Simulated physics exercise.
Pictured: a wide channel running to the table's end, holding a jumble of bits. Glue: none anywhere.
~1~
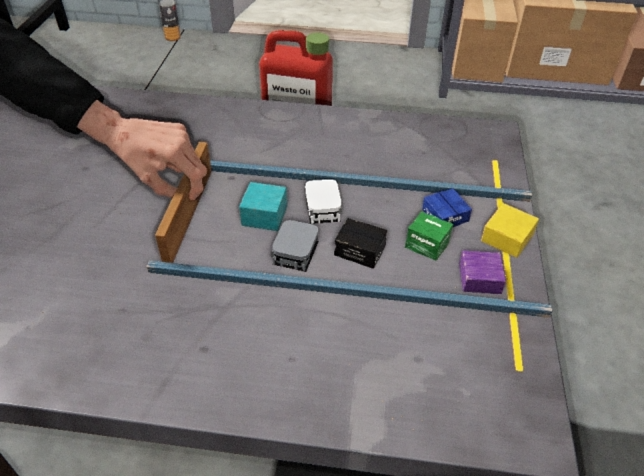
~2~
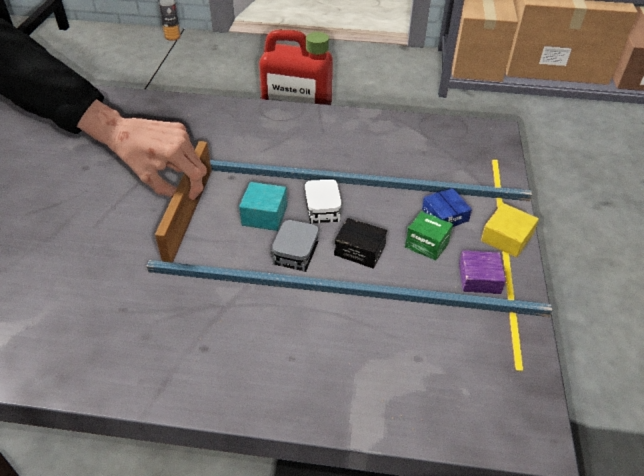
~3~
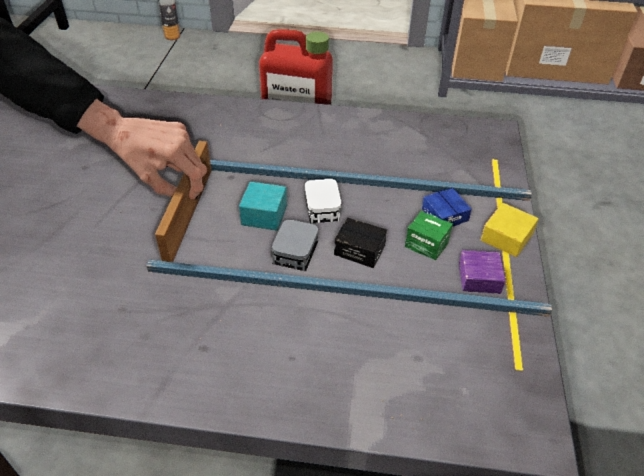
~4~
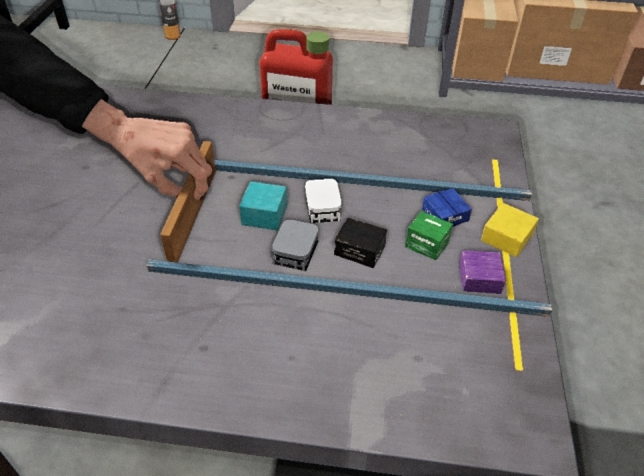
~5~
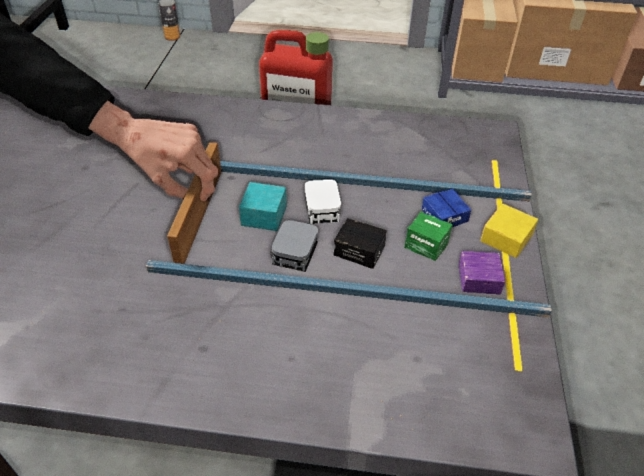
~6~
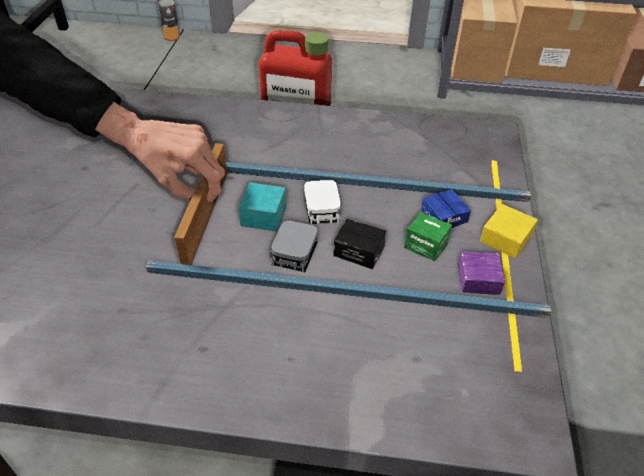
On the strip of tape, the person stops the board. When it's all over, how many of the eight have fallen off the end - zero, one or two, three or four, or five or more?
Off the edge: Upward of four.
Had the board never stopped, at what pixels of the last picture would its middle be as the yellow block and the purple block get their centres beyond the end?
The yellow block puts it at (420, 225), the purple block at (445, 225).
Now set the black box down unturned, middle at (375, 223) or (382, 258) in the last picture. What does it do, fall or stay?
Taking the places in order, it ends up off; it ends up off.
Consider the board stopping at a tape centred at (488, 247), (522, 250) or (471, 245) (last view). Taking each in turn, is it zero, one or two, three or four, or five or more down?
In turn: Five or over, more than four, three to four.
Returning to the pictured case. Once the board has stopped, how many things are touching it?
The answer is 2.
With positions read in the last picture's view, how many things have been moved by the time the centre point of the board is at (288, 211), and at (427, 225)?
First 3, then 8.
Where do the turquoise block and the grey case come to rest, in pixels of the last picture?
Middles: Around (526, 233) and around (528, 271).
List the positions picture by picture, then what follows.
In the first frame, yellow block (510, 230); purple block (482, 272); blue box (447, 210); board (186, 200); tape (505, 248).
In the second frame, purple block (482, 272); white case (323, 202).
In the third frame, blue box (446, 209); board (186, 199).
In the fourth frame, yellow block (510, 230); green box (429, 236).
In the fifth frame, purple block (481, 272); black box (360, 243).
In the sixth frame, yellow block (509, 231); purple block (481, 273); blue box (446, 210); board (204, 202); tape (504, 248).
Soon after, none off yet; yellow block at rest near (509, 231); purple block at rest near (481, 273); blue box at rest near (446, 210).
Then, none off yet; yellow block moved a little near (526, 229); purple block moved a little near (502, 276); blue box moved about its own width near (488, 209).
At rest, the number that fall off is five or more; fallen, white case, black box, green box, blue box, purple block and yellow block.
